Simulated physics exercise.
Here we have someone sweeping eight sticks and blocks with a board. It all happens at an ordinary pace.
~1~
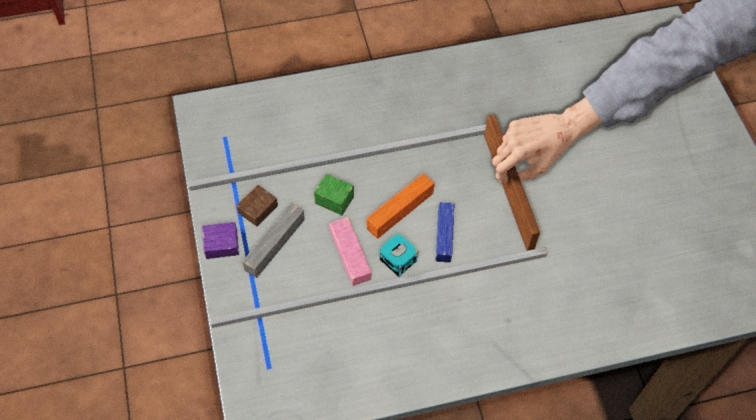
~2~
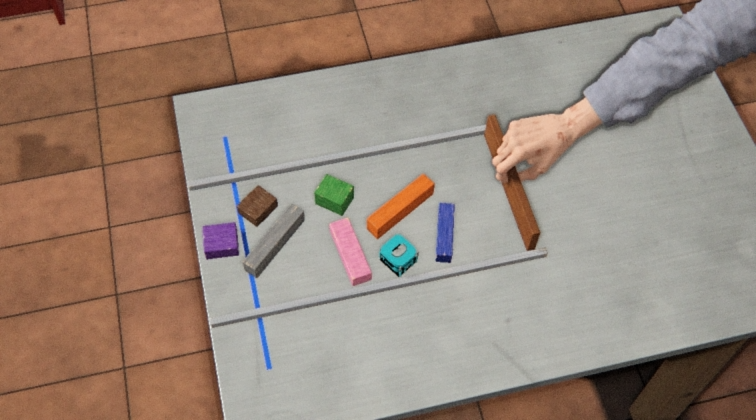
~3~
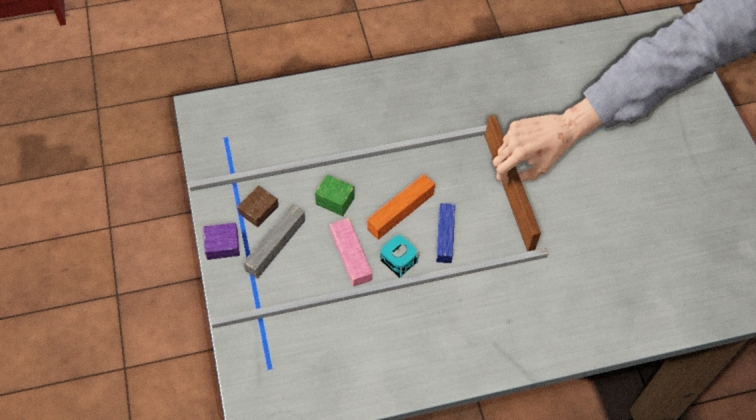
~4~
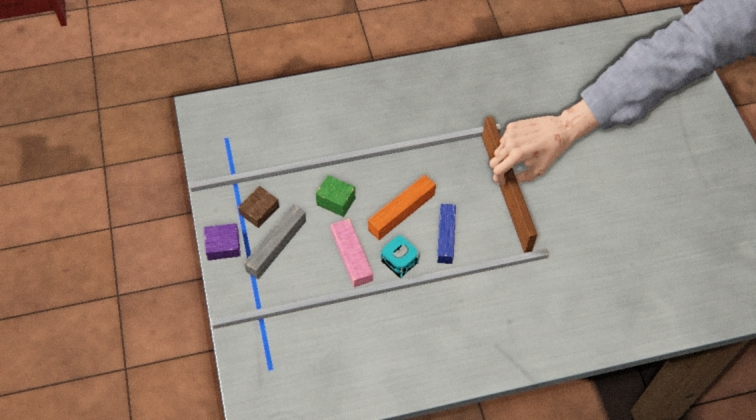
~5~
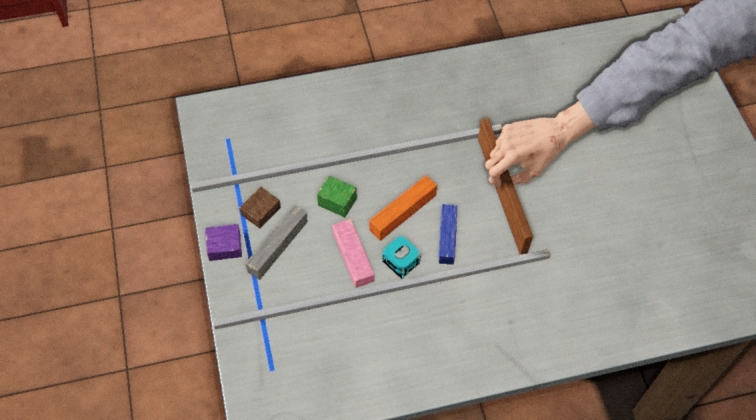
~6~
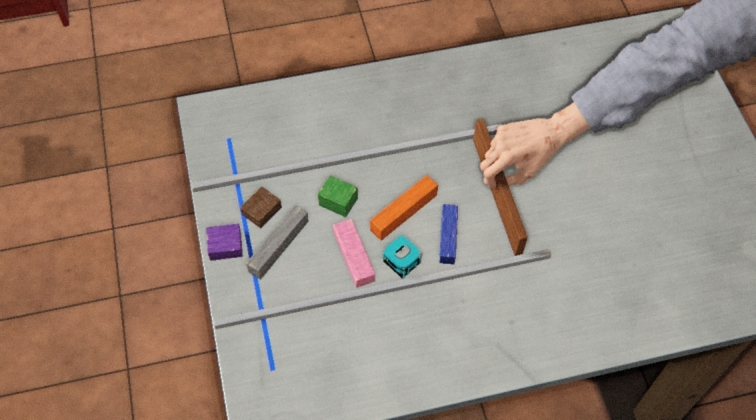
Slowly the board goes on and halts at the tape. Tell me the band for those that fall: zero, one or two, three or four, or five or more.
The number that fall off is three or four.
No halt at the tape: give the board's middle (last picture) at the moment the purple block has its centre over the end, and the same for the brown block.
At (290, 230) for the purple block; at (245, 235) for the brown block.
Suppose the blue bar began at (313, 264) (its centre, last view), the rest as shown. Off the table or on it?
It falls.
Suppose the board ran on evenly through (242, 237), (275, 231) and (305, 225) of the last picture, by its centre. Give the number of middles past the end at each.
The counts: 4, 1 and 0.
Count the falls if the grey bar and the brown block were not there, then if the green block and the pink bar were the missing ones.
First 1, then 1.
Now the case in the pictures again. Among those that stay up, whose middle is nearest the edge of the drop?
The brown block.
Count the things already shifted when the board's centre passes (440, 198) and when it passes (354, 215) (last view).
By then 2, and 6.
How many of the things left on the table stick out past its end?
Overhanging: 2.
Soon after, none off yet; purple block at rest near (225, 242); brown block at rest near (261, 207); grey bar at rest near (278, 242).
After that, none off yet; purple block displaced a little near (213, 235); brown block at rest near (261, 207); grey bar displaced a little near (259, 233).
In the end, the number that fall off is three or four; gone, pink bar, grey bar and purple block.
